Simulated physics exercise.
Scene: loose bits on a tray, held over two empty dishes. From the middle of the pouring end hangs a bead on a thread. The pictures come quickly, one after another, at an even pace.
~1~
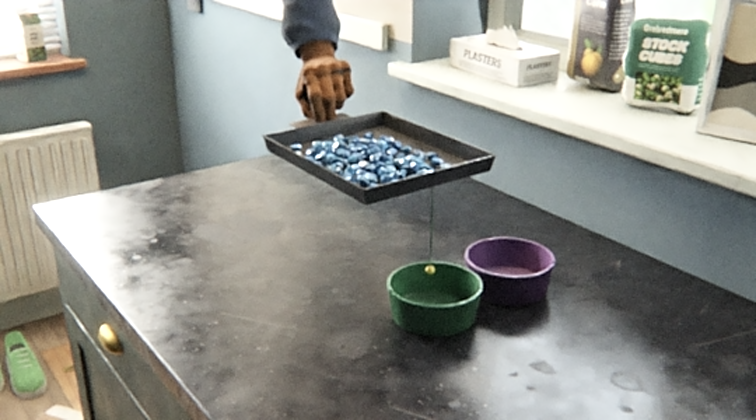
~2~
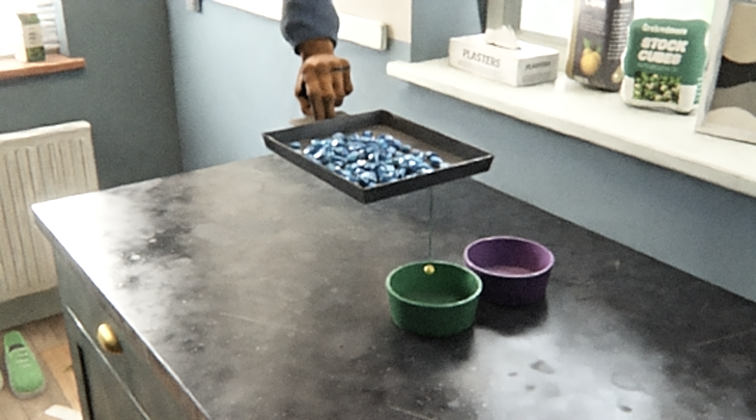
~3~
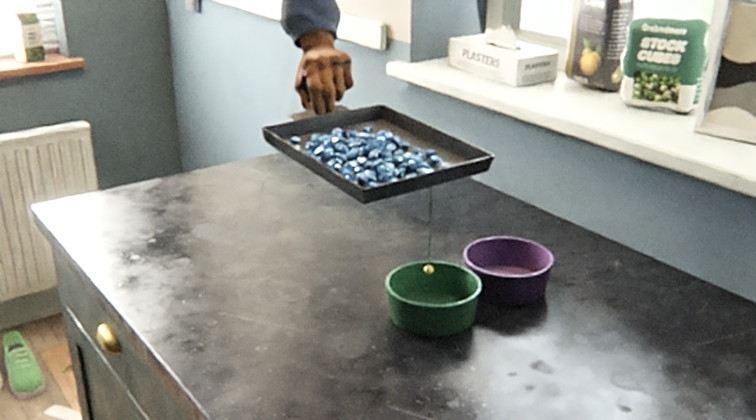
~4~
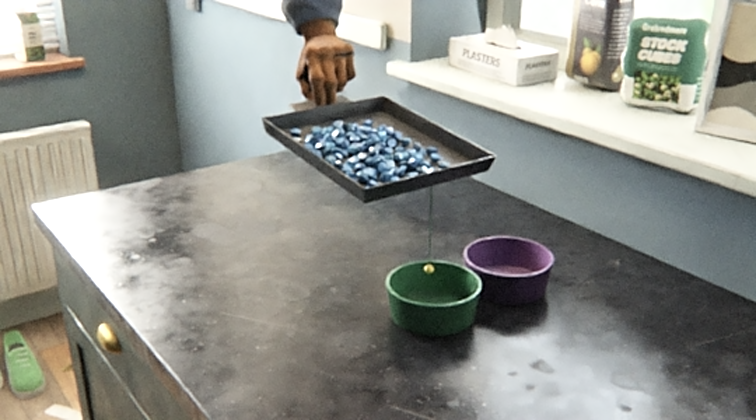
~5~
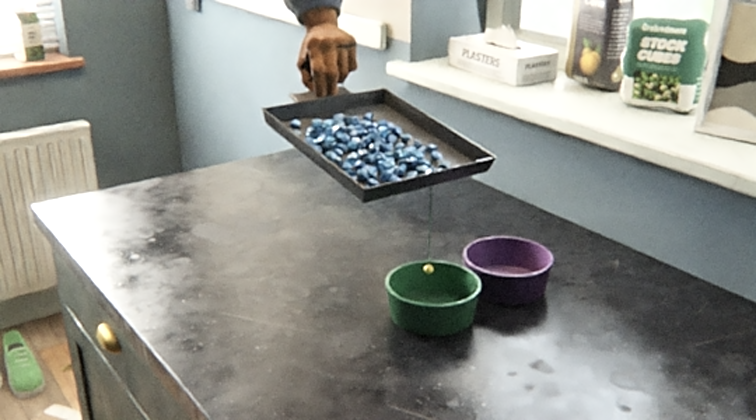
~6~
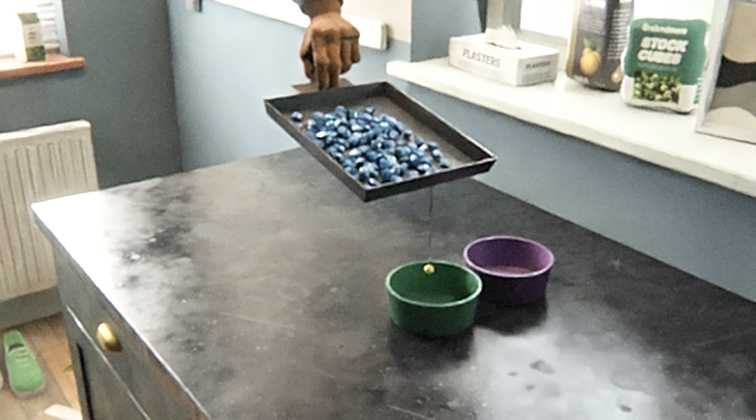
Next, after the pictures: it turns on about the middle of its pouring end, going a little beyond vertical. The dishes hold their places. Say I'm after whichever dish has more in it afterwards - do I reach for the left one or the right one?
Reach for the left one.
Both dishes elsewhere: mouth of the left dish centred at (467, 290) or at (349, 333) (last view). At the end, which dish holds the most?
The first time it's the left-side dish, the second time it's the right-side dish.
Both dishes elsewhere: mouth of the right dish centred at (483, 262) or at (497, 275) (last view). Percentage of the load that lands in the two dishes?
30 and 80 in a hundred, in turn.
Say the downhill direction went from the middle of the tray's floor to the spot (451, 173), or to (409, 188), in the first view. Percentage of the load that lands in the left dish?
In order, some 20 % and some 10 %.
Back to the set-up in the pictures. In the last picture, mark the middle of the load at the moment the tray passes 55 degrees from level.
Load centre: Approx. (421, 150).
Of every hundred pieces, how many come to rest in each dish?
The left dish holds 20 % and the right dish holds 10 %.
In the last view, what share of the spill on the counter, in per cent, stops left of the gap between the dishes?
Looks to be around 40 per cent of the spill.
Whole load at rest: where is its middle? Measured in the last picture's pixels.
The centre comes to rest near (479, 332).
Soon after the last picture, tray tipped steeply; all on the tray.
A little later, tray tipped right over; about half on the tray; a stray few in the left dish; about a third outside both; a small part in the air.
Later still, tray tipped past a quarter turn; about a quarter in the left dish; a small part in the right dish; about two thirds outside both.
At rest, tray tipped past a quarter turn; about a quarter in the left dish; a small part in the right dish; about two thirds outside both.
